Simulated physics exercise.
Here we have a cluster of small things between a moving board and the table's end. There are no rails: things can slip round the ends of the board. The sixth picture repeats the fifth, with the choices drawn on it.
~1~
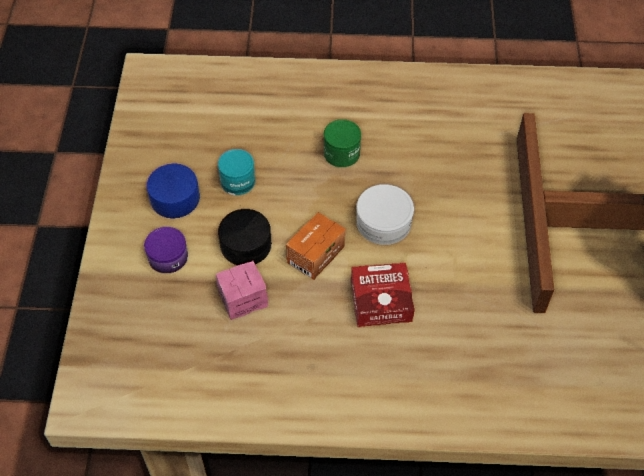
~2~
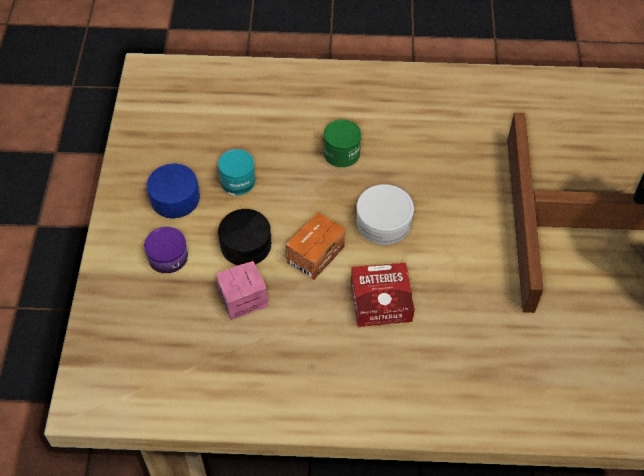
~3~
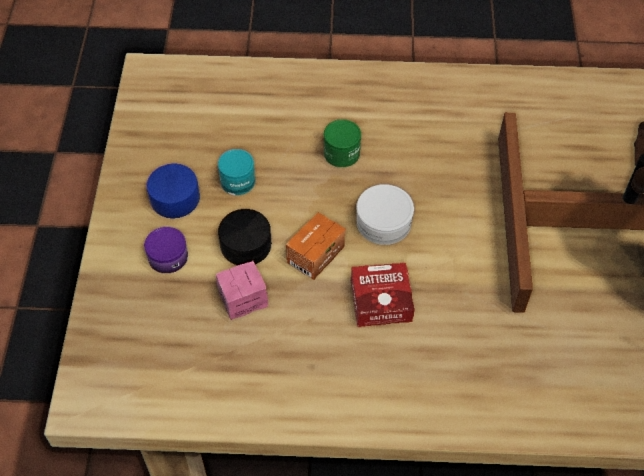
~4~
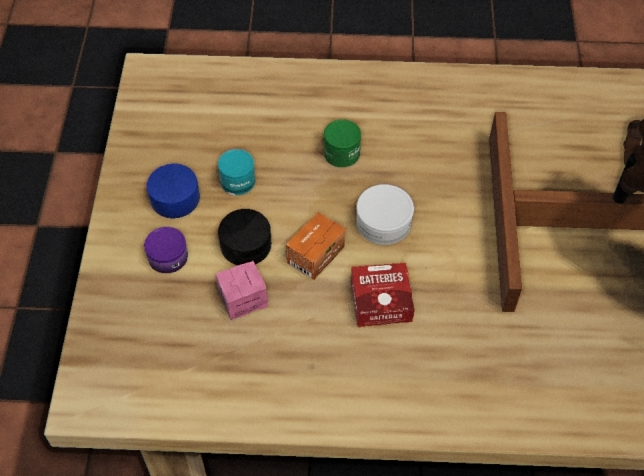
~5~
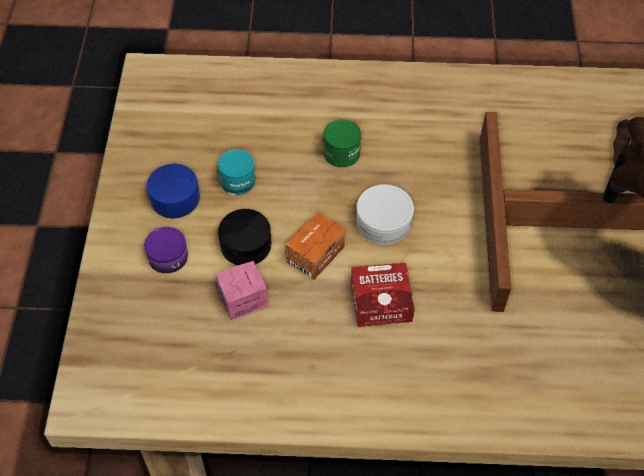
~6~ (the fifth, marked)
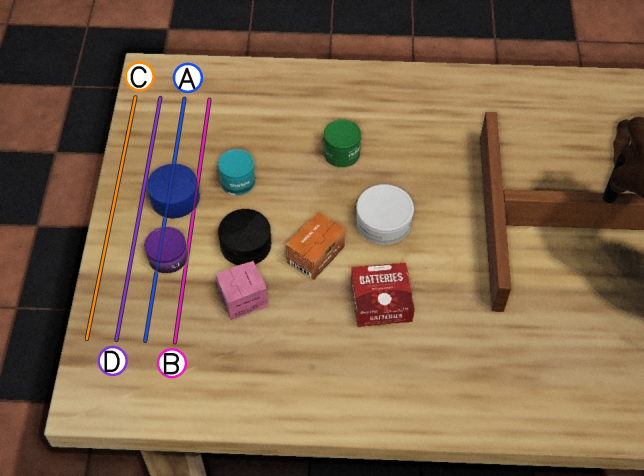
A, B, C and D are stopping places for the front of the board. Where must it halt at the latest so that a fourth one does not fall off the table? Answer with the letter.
No farther than A.
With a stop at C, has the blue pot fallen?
By then, yes.
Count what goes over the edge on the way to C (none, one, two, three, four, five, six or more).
Six or more.
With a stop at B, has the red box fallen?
No.
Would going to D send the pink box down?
By then, yes.
On the marked copy, A at (167, 209); B at (194, 210); C at (113, 208); D at (140, 208).
With A. Early on, board (379, 190); red box (342, 291); orange packet (309, 246).
Further on, board (261, 186); purple tub (142, 252); blue pot (162, 184).
At the end, board (167, 183); purple tub (80, 278); black tin (90, 233); none fallen.
As for the rest, B is within the limit but short; C drops six; D drops four.
